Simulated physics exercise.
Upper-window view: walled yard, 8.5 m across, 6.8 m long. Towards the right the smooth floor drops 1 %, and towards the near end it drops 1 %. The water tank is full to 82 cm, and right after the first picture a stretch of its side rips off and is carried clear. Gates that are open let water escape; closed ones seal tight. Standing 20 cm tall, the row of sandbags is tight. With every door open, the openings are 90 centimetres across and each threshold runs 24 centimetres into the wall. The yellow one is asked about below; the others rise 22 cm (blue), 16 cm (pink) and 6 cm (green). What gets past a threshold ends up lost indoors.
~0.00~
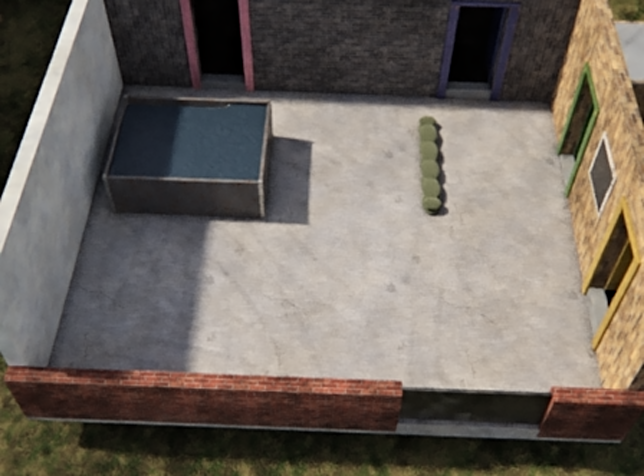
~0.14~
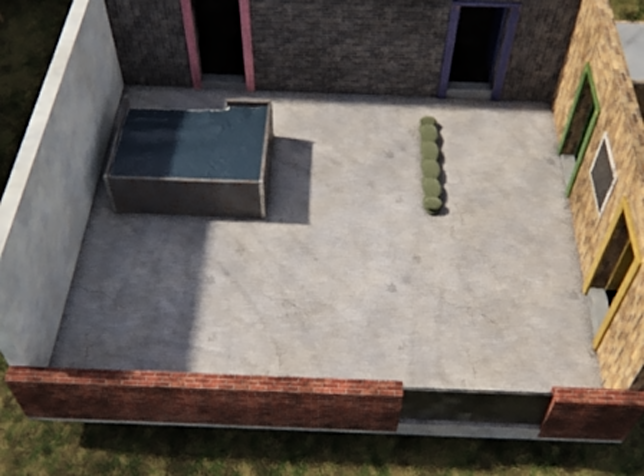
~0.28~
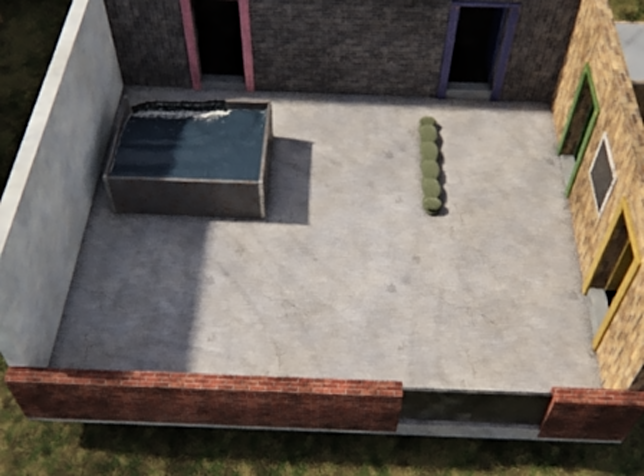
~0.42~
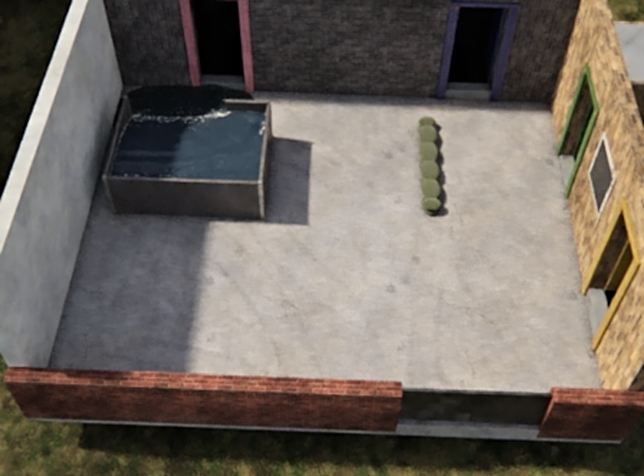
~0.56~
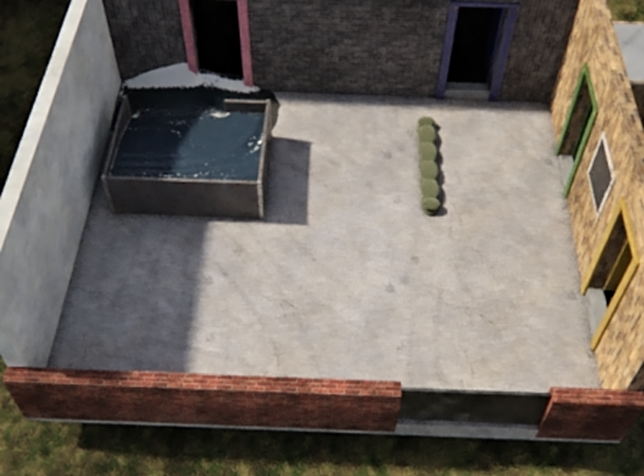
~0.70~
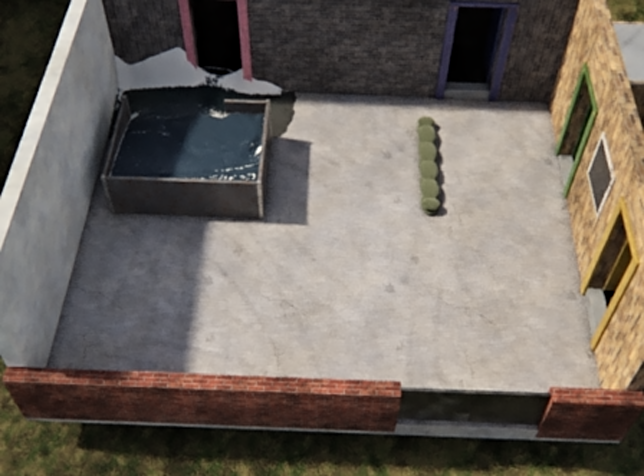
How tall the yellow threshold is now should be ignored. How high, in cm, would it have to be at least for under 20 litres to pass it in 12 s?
At least about 8.5 cm.
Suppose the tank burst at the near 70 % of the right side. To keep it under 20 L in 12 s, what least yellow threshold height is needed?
If so: Around 23 cm.
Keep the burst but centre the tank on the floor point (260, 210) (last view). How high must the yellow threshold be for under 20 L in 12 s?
Near 10.5 cm.
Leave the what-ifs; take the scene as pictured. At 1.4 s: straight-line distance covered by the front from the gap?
Distance from gap: Approx. 4.0 m.
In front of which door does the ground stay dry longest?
Door: Yellow.
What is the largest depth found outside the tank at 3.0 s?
34 cm.
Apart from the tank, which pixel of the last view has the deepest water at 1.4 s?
At about pixel (121, 89).
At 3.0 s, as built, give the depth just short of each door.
Centimetres: Blue = 3, pink = 29, yellow = 0, green = 0.
After 1.4 s water covers 10 % of the floor, deepest (73 cm) near (121, 89); it has not reached the yellow door.
After 3.0 s water covers 35 % of the floor, deepest (34 cm) near (158, 130); it has not reached the yellow door.
After 12.0 s water covers 90 % of the floor, deepest (16 cm) near (593, 417); 12 cm at the yellow door, 0 litres in over its 24 cm threshold.
At the yellow door as built, the water arrived by 6.1 s and peaked near 14 cm at 9.2 s.
With a threshold of 7.5 cm, 30 litres would have come in within the 12 s; with 10 cm, 11 litres. So under 20 litres takes about 8.5 cm.
